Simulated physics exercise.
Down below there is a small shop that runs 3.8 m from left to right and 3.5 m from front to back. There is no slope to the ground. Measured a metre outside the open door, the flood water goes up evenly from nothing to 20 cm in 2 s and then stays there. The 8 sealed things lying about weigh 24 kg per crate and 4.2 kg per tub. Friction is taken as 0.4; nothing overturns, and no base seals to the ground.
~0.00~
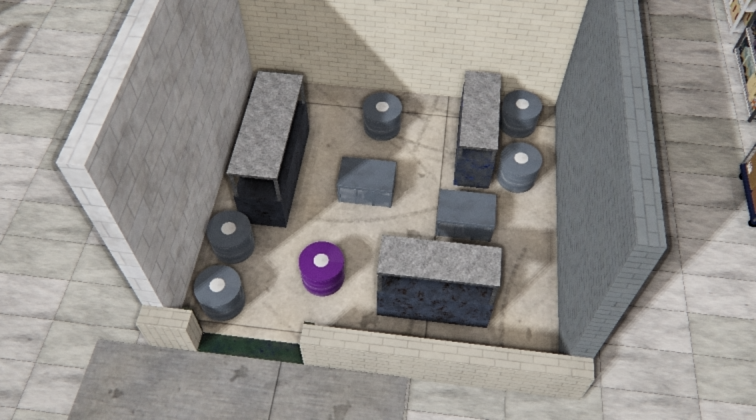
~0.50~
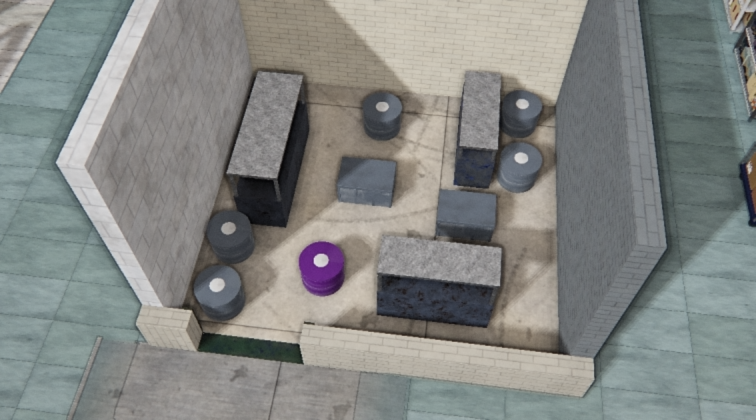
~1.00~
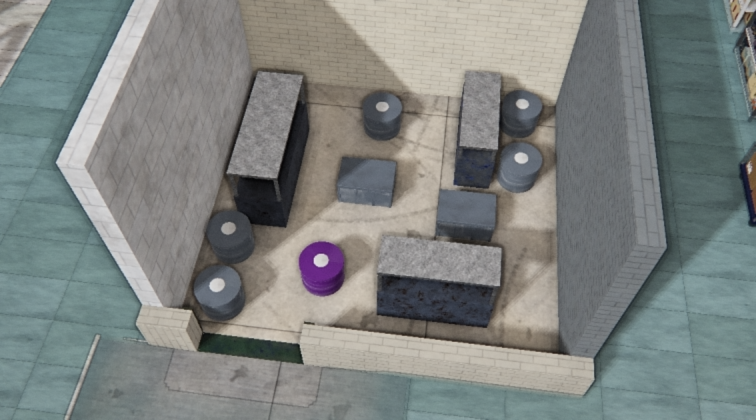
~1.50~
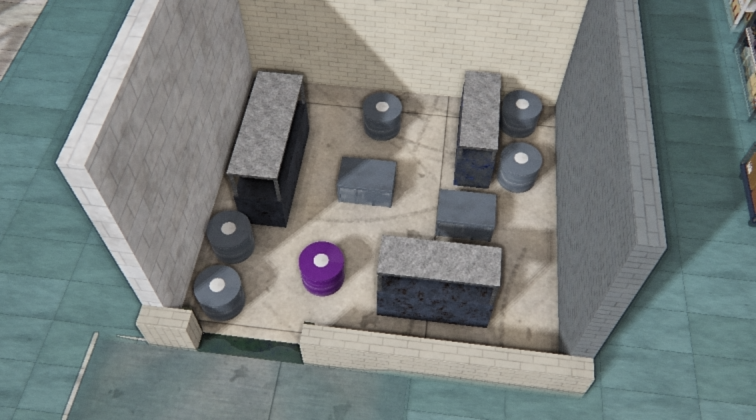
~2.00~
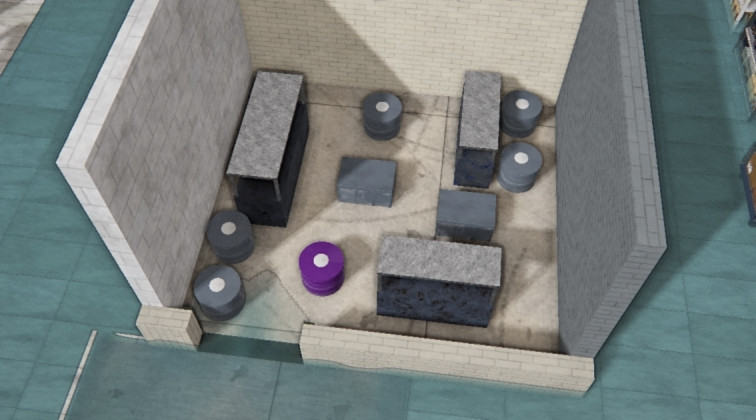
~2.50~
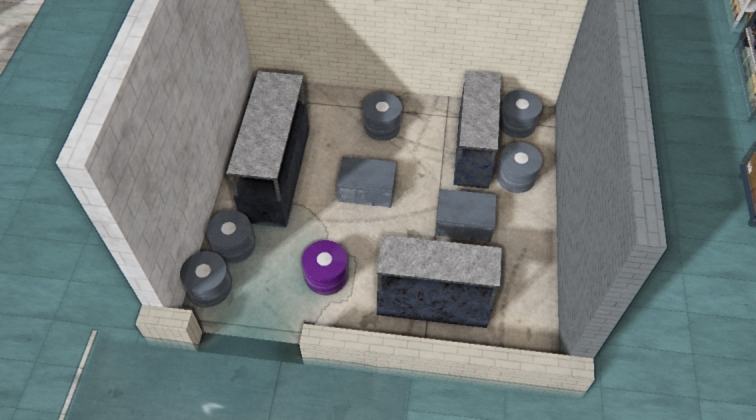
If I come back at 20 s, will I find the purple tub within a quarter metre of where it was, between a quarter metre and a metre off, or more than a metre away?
You'll find it more than a metre away.
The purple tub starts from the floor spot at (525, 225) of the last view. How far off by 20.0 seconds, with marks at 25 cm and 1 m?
I'd say it goes a long distance.
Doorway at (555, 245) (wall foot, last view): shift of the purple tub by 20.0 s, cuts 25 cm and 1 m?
The purple tub creeps a bit.
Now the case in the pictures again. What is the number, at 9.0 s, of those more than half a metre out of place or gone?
Count: 3.
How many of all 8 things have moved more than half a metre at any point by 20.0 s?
By my count, 5.
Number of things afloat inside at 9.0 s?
My tally comes to 7.
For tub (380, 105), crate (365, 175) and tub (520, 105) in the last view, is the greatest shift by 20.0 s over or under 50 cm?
Taking them in order: Greater; greater; smaller.
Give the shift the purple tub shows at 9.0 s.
It is about 250 cm out of place by then.
After 4.0 s the purple tub is near (416, 215), 1.1 m from its start, afloat; 3 afloat.
After 9.0 s the purple tub is near (531, 203), 2.3 m from its start, afloat; 7 afloat.
After 16.0 s the purple tub is near (509, 326), 1.9 m from its start, afloat; 8 afloat.
After 20.0 s the purple tub is near (509, 324), 1.9 m from its start, afloat; 8 afloat.
